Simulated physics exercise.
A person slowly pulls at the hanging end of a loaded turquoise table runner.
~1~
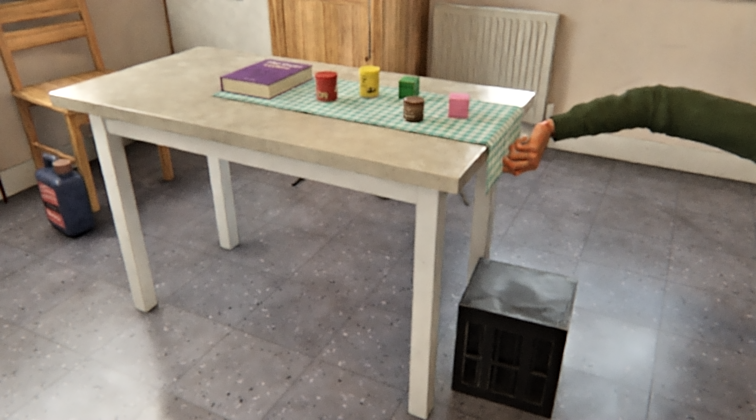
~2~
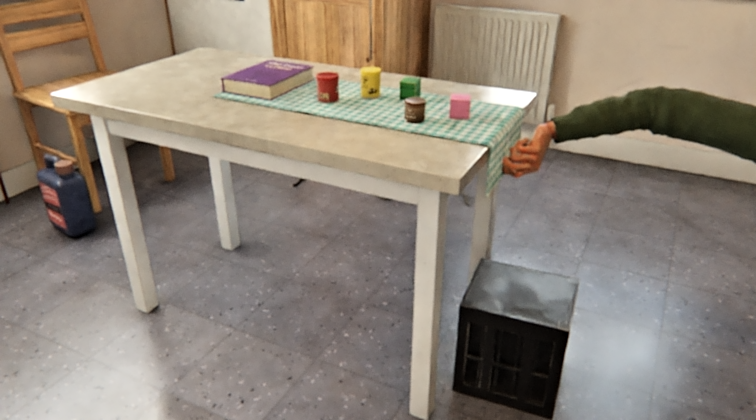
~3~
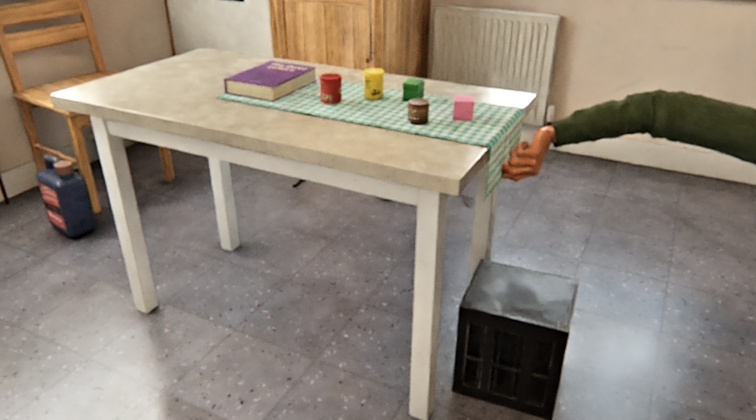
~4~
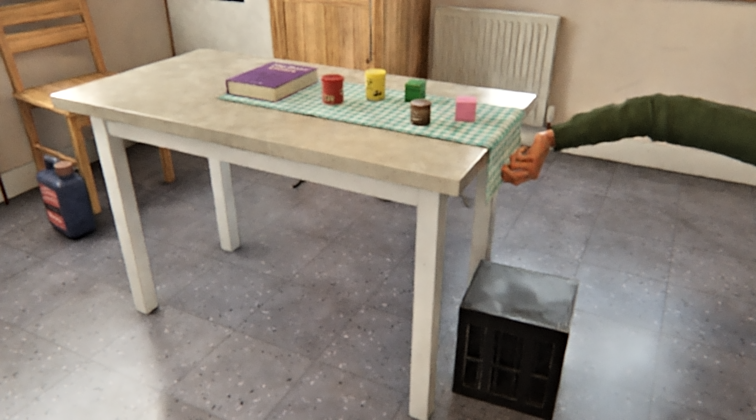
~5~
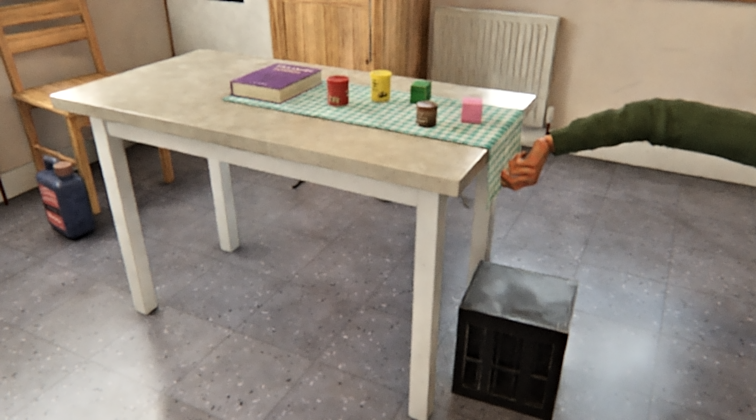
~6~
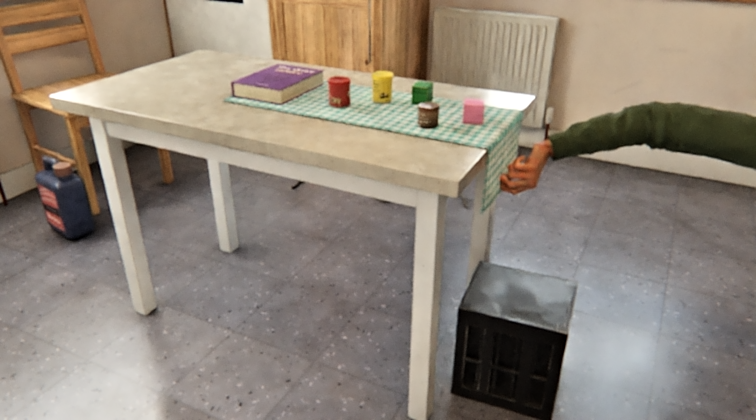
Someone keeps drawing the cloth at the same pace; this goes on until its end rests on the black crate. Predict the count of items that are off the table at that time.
Predicted count: Three.
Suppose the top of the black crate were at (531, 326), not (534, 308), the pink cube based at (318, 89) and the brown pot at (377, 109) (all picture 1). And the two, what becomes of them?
The pink cube does not fall; the brown pot is carried off.
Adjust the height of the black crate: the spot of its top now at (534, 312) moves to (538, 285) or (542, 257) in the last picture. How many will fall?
2 and 1.
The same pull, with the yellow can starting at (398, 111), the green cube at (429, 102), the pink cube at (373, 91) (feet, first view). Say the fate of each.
Yellow can dropped, green cube dropped, pink cube kept.
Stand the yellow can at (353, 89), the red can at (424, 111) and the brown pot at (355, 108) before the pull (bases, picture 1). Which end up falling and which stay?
In the end the yellow can is still on top, the red can is no longer on top, and the brown pot is still on top.
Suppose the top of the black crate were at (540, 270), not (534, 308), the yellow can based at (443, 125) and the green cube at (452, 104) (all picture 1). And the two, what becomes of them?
The yellow can is lost; the green cube is lost.
Soon after, hem near (497, 241); pink cube gone.
After that, hem near (495, 275); pink cube and brown pot gone.
In the end, hem on the crate; pink cube, brown pot and green cube gone. Over the edge go three.
